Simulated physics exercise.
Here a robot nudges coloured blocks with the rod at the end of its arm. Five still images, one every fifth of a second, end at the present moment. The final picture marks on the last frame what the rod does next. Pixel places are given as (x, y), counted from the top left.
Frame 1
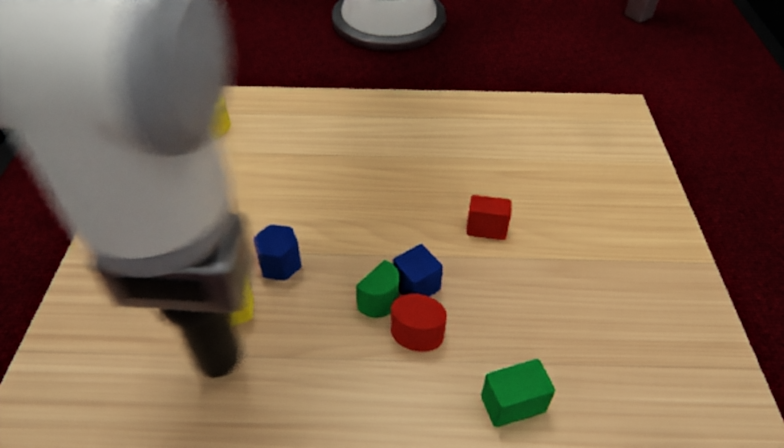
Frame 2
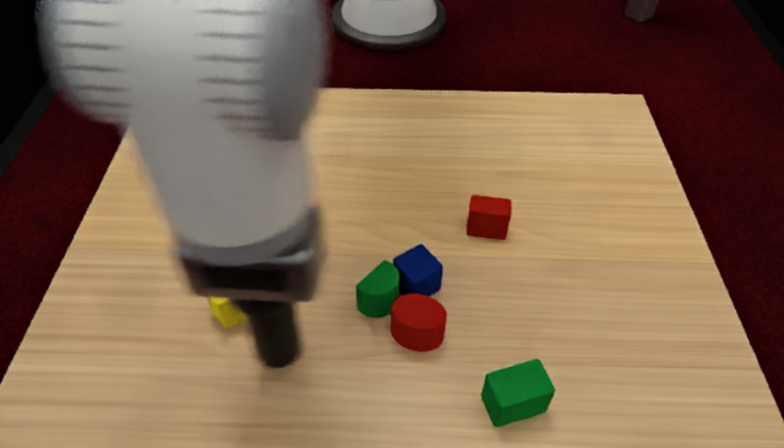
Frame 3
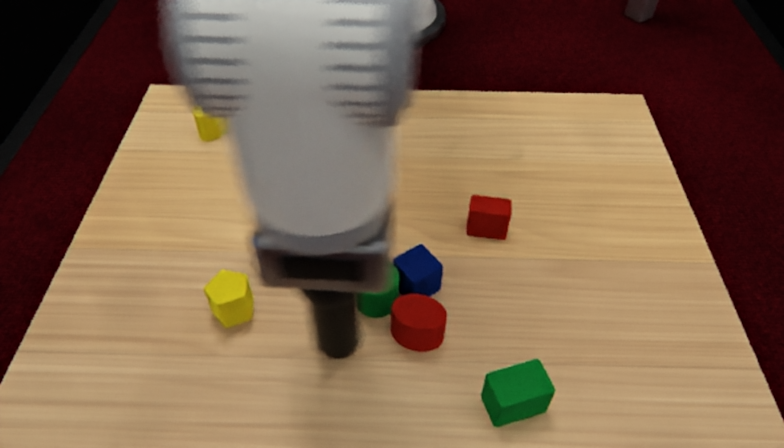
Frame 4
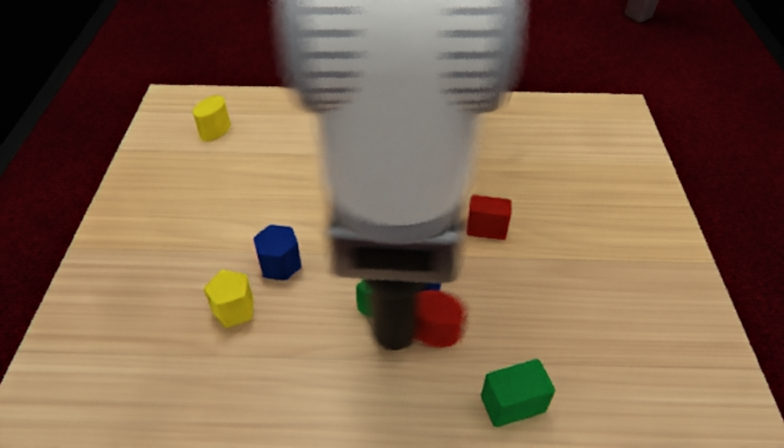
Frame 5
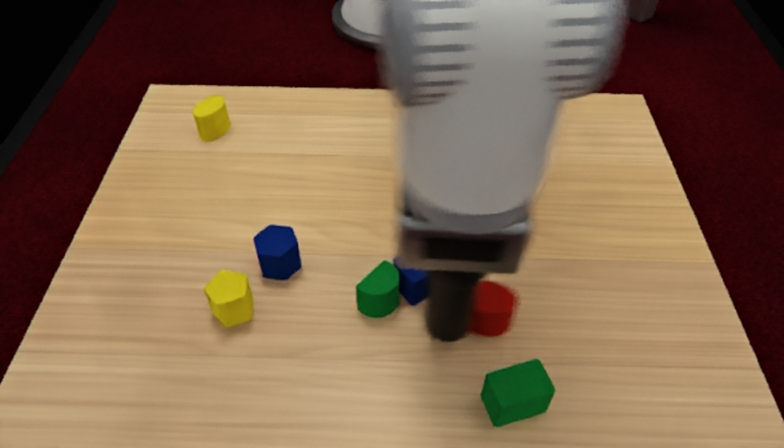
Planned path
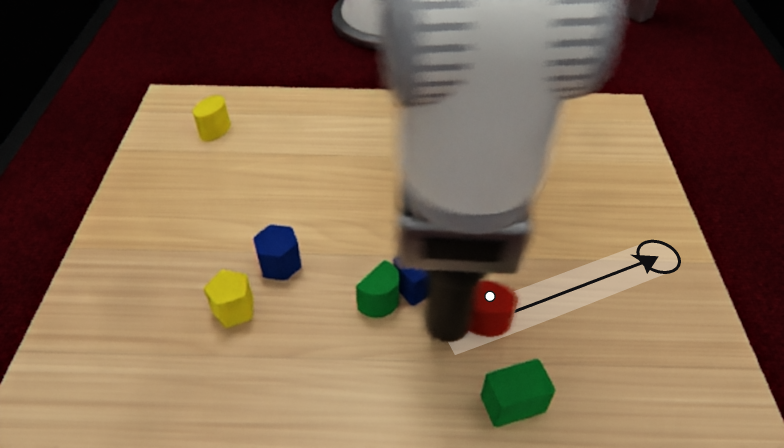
A grey-white robot arm with a dark rod at its tip reaches over a pale wooden board on a dark red surface, seen from above at an angle. Yellow and blue blocks sit on the left, green, blue and red ones near the middle, with a red block behind and a green one in front. The arm sweeps steadily rightward, pushing the round red block right, while the camera stays still.
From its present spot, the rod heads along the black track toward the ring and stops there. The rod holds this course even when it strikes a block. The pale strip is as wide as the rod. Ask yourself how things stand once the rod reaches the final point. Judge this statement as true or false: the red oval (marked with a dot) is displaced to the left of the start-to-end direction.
False.
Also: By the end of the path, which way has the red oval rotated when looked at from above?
Its rotation is clockwise.
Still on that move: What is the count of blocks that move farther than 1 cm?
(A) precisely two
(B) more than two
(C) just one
The one that fits is C, just one.
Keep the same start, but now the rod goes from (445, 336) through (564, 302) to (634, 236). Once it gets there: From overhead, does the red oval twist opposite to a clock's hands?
Short answer: No.
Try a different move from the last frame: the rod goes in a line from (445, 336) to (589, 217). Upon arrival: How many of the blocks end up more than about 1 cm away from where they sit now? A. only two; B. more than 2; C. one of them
The one that fits is C, one of them.
Path on the board, straight from (445, 336) to (659, 256); the dot is on the red oval.
The first path, step by step. One third of the way, rod at (528, 294); red oval at (571, 273), turned 15° clockwise.
Two thirds of the way, rod at (601, 266); red oval at (648, 259), turned 60° clockwise.
At the end, rod at (667, 242); blue square block in place; red oval at (705, 259), turned 155° clockwise.
